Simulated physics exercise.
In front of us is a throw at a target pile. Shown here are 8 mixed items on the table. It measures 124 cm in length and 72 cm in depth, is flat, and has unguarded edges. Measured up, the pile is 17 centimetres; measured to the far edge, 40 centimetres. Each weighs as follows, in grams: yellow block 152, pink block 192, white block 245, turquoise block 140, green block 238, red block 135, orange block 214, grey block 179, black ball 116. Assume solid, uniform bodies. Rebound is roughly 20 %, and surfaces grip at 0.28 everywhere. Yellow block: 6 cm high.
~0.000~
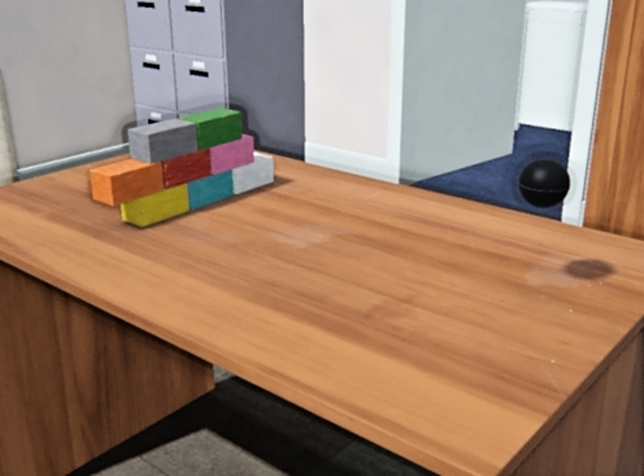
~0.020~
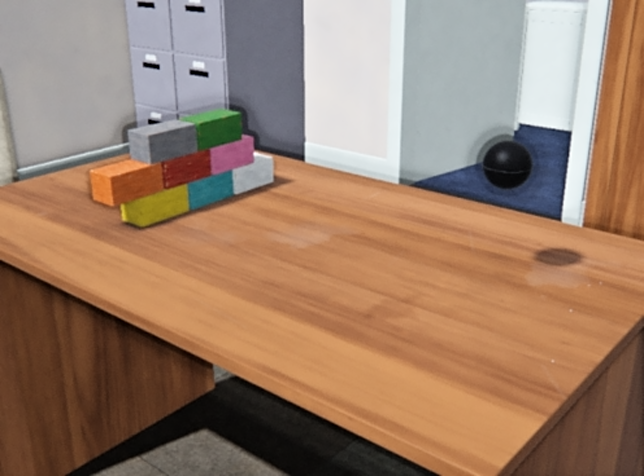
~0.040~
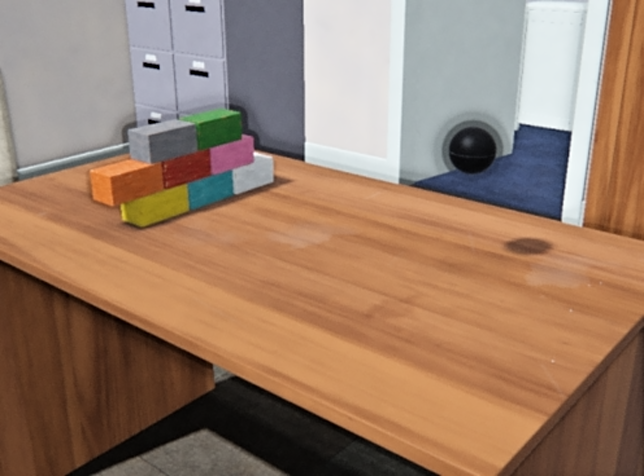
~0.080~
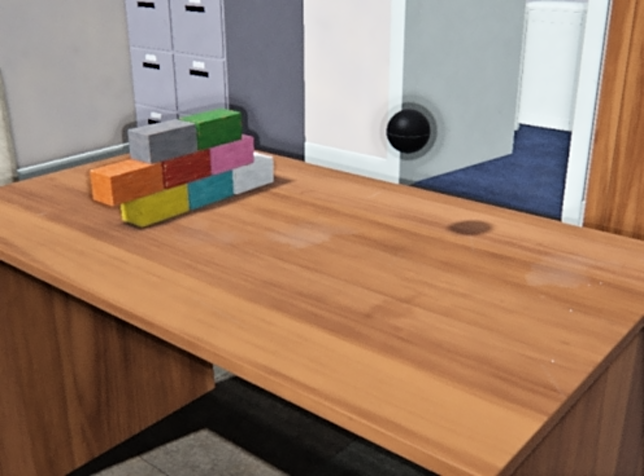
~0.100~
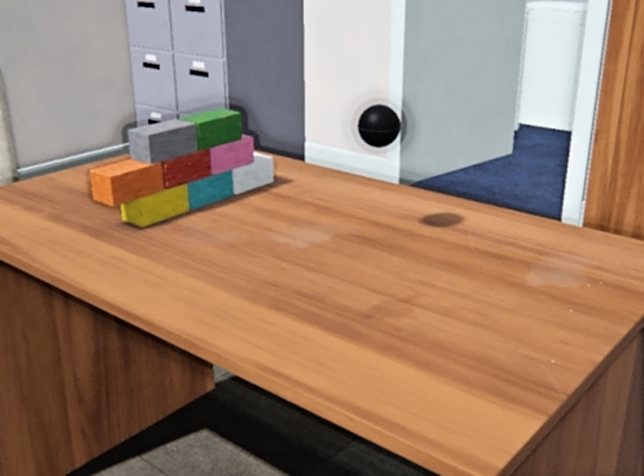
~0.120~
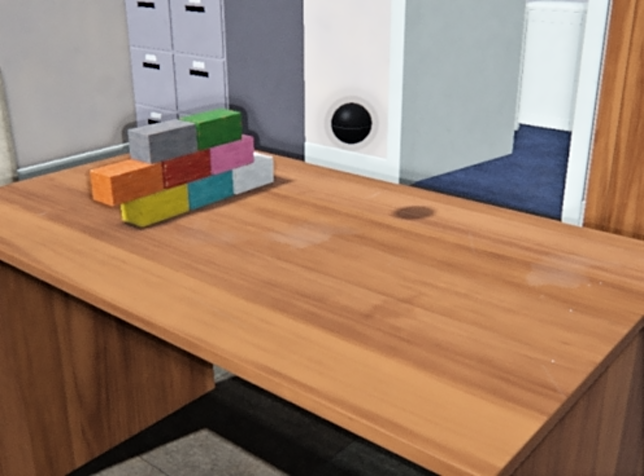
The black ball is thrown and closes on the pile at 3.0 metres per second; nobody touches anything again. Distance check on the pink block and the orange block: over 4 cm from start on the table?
In order: Pink block: Outside the limit; orange block: Inside the limit.
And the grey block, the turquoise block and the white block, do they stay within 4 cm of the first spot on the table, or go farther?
Here is how it goes: The grey block remains near its start; next, the turquoise block remains near its start; last, the white block remains near its start.
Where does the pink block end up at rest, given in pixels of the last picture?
Rest point: Near (186, 168).
After 0.22 s, black ball near (248, 139).
After 0.32 s, black ball near (257, 158); pink block leaning 14° near (198, 151); green block leaning 14°.
After 0.42 s, black ball near (270, 178); pink block slid 13 cm near (187, 169); green block leaning 14°.
After 0.62 s, black ball near (278, 178); pink block slid 13 cm near (186, 168); green block leaning 20°.
At rest (1.2 s), tipped over on the table, green block; not toppled but over 4 cm from the start, pink block; the other 6 in place, give or take 4 cm. Seen from the same camera at the end, pink block near (186, 168), orange block near (128, 181).
